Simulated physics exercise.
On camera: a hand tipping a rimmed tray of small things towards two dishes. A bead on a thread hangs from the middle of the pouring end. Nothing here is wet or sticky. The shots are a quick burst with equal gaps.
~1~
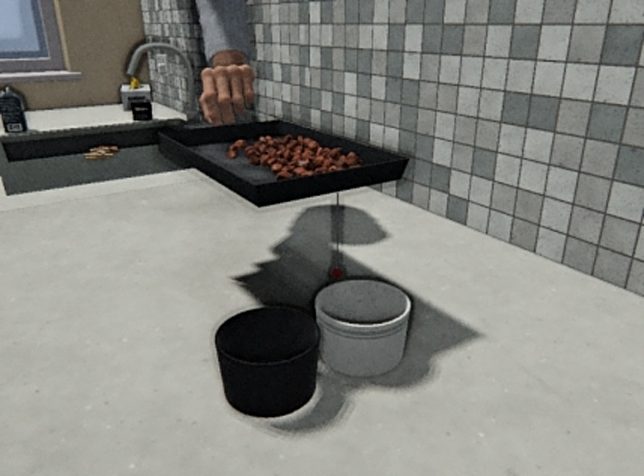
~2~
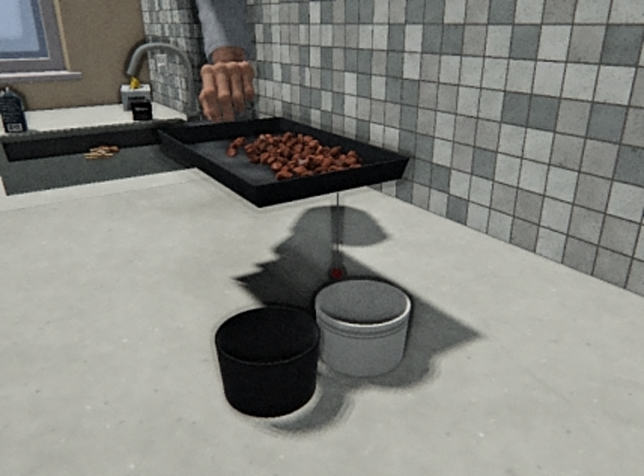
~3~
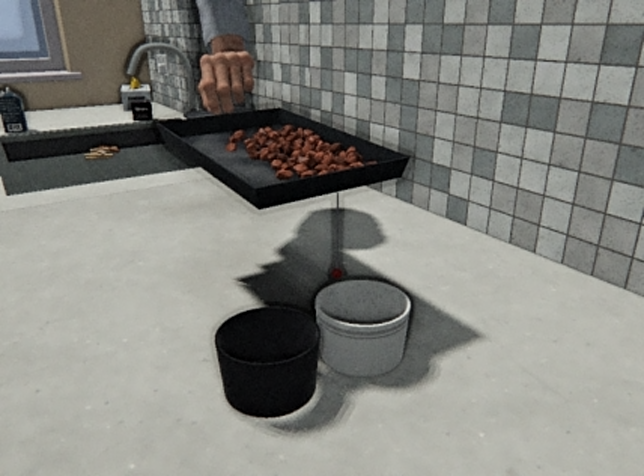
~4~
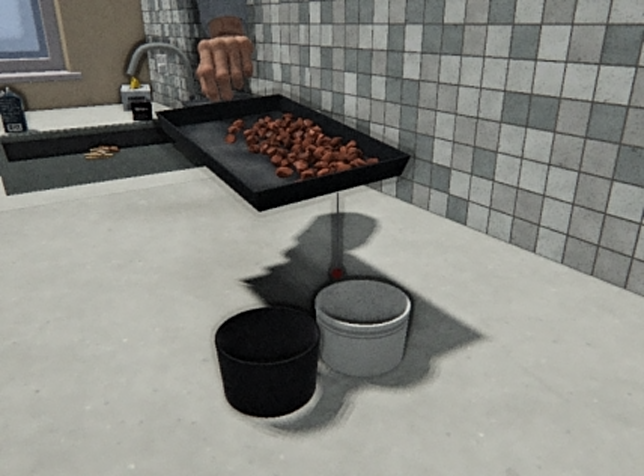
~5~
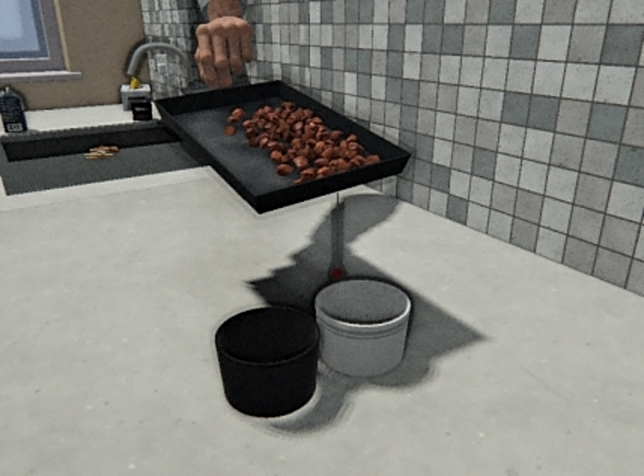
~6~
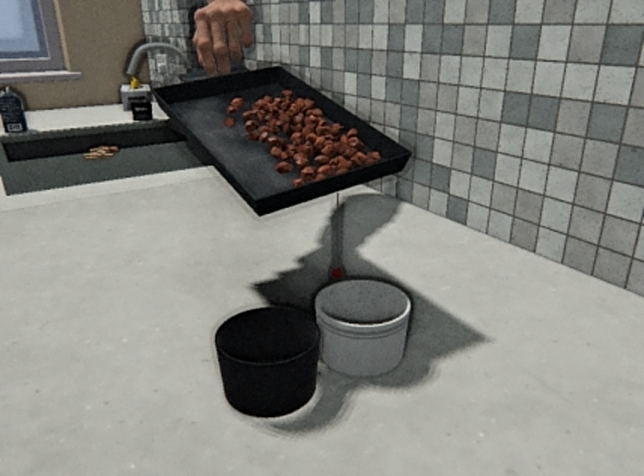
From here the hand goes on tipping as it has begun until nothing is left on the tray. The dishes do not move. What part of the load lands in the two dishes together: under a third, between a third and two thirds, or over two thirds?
Together they catch over two thirds.
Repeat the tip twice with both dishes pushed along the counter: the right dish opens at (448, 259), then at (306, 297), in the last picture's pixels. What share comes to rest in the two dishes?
In turn 0 and 50 in a hundred.
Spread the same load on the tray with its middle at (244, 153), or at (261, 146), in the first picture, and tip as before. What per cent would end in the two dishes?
Roughly 80 per cent, and 80 per cent.
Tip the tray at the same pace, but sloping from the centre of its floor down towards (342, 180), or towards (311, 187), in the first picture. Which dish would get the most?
At the first place the right dish, at the second the right one.
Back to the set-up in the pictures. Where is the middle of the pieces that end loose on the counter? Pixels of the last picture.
Close to (308, 354).
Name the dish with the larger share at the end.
More ends in the dish on the left.
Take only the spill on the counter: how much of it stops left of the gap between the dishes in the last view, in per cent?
Near 60 %.
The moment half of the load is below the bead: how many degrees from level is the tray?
Around 100° of tilt.
Soon after the last picture, tray tipped steeply; nearly all on the tray; a stray few in the air.
A little later, tray tipped right over; about half on the tray; about a quarter in the left dish; a small part in the right dish; a stray few outside both; a small part in the air.
Later still, tray tipped past a quarter turn; about half in the left dish; about a quarter in the right dish; about a quarter outside both.
At rest, tray tipped past a quarter turn; about half in the left dish; about a quarter in the right dish; about a quarter outside both.
